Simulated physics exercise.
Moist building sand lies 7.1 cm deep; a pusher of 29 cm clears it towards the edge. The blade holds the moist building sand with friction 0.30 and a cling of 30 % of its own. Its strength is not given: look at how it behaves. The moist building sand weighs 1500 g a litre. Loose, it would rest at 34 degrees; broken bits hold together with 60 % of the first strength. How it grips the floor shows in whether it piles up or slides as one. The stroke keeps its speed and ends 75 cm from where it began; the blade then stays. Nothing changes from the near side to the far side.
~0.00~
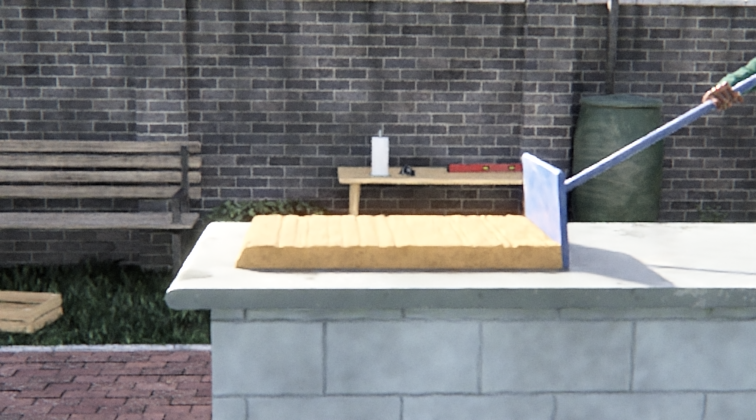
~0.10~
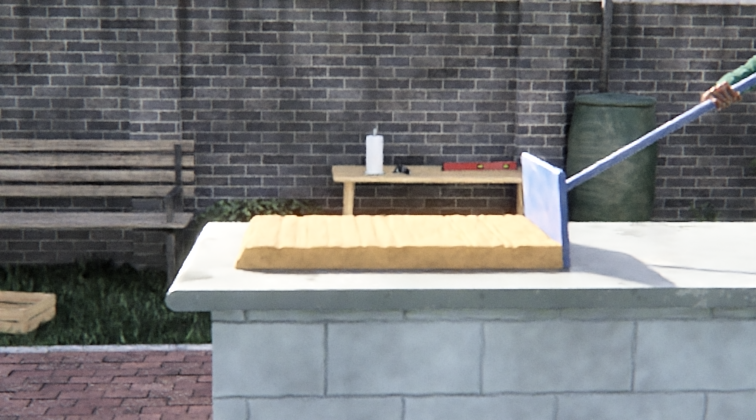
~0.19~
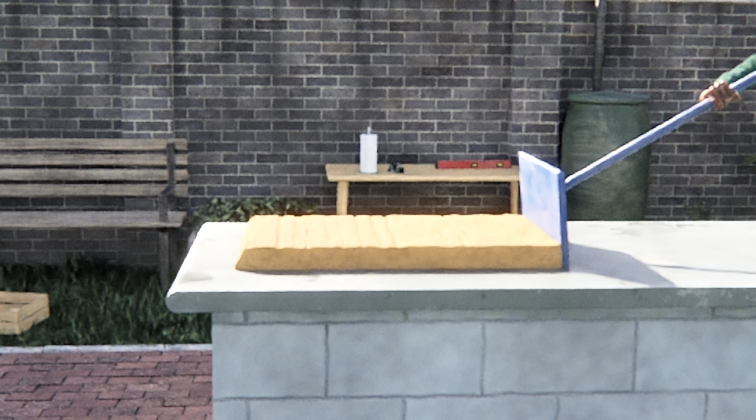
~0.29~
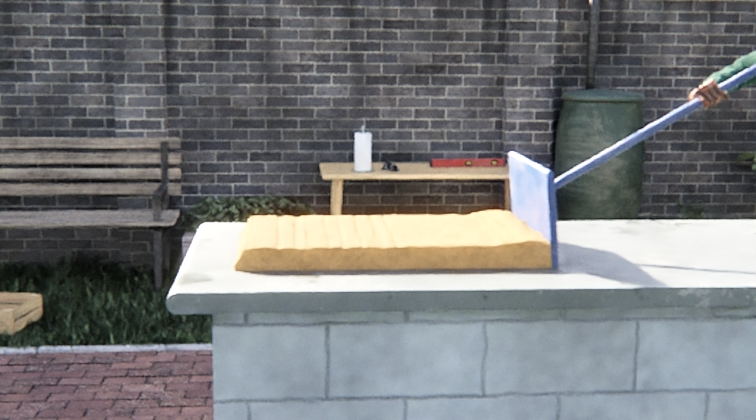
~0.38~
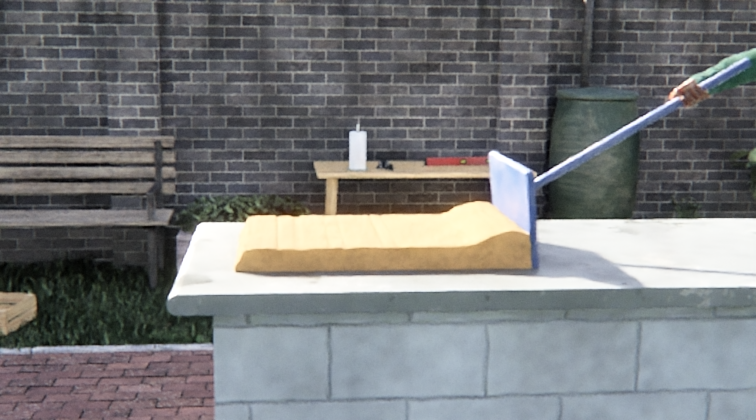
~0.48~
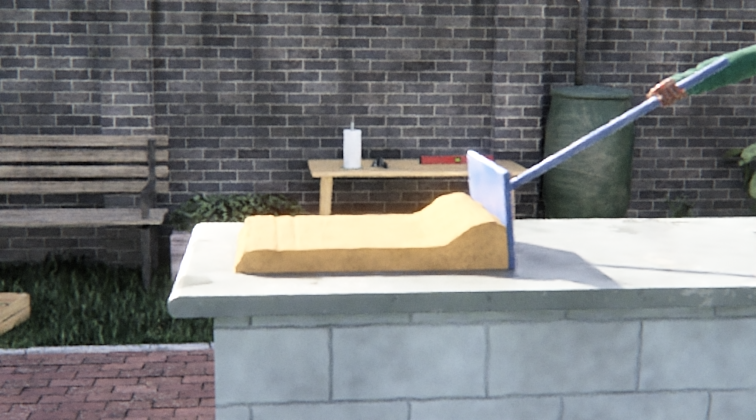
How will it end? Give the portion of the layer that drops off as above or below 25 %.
It comes out below 25 %.
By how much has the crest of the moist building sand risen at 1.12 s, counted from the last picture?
About 6 cm.
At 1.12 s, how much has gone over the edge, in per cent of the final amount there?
About 0 %.
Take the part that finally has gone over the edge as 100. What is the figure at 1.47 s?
About 90 %.
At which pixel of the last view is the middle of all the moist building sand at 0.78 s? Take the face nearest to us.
Near (359, 250).
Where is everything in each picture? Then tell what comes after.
In the first frame, foot of the blade at (562, 268), not yet moved; leading edge of the moist building sand at (236, 267), piled 6.9 cm high.
In the second frame, foot of the blade at (563, 268), not yet moved; leading edge of the moist building sand at (236, 268), piled 6.9 cm high.
In the third frame, foot of the blade at (562, 268), moved 4 mm; leading edge of the moist building sand at (236, 269), piled 6.9 cm high.
In the fourth frame, foot of the blade at (552, 268), moved 3.7 cm; leading edge of the moist building sand at (236, 270), piled 8.5 cm high.
In the fifth frame, foot of the blade at (532, 268), moved 10 cm; leading edge of the moist building sand at (236, 271), piled 12 cm high.
In the sixth frame, foot of the blade at (509, 269), moved 18 cm; leading edge of the moist building sand at (236, 272), piled 15 cm high.
After 0.78 s, 0 % has gone over the edge.
After 1.12 s, 0 % has gone over the edge.
After 1.47 s, 15 % has gone over the edge.
After 1.82 s, 17 % has gone over the edge.
After 1.92 s, at the end, 17 % has gone over the edge.
